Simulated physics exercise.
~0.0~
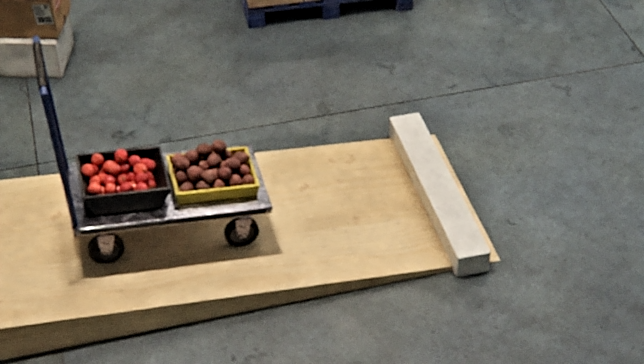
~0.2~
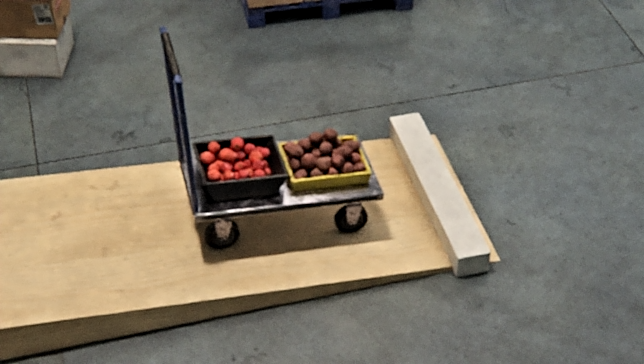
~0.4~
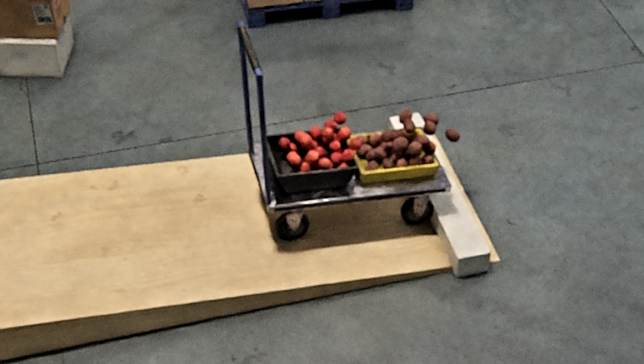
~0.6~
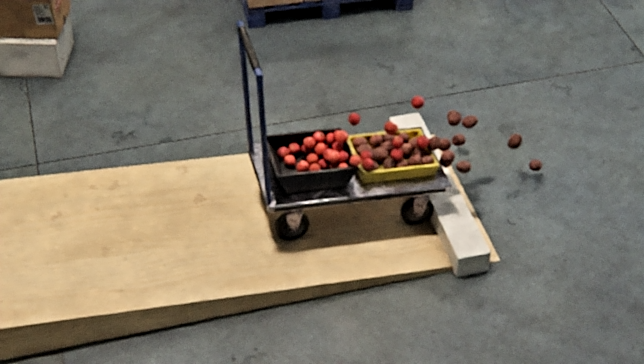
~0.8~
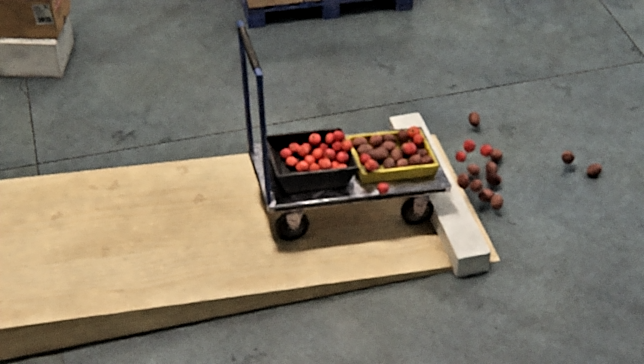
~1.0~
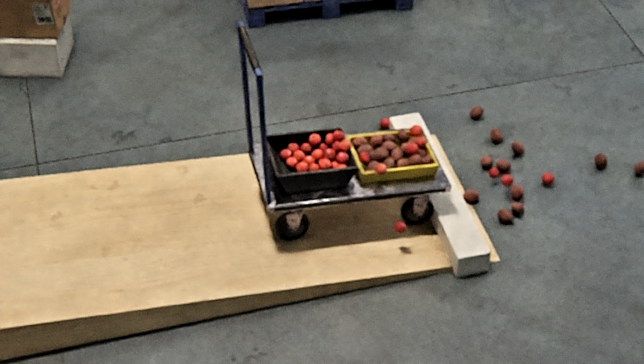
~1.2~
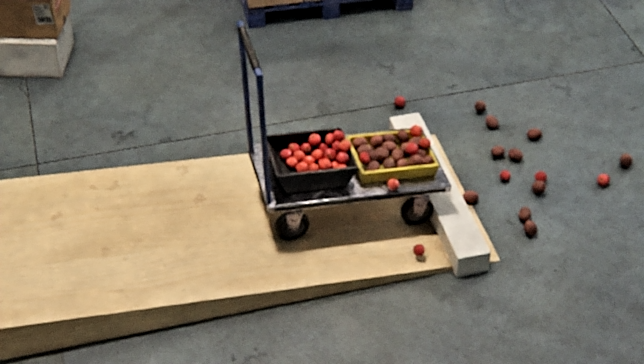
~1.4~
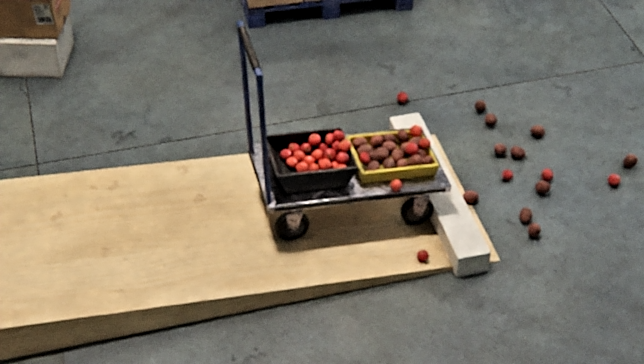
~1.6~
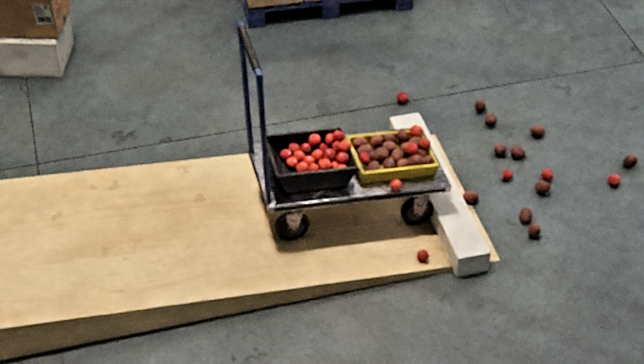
On a grey concrete warehouse floor, seen from above and to one side, a pale wooden ramp slopes down to the right toward a whitish raised sill. A flat trolley with a tall dark handle at its left end carries a black tote of bright red tomatoes and, to its right, a yellow tote of brownish-red potatoes. The trolley rolls right down the ramp and stops abruptly against the sill. Potatoes and tomatoes surge forward, some tomatoes landing in the yellow tote while others fly over the sill. The spilled pieces scatter and settle across the floor, with one tomato on the ramp, and both totes remain partly filled.
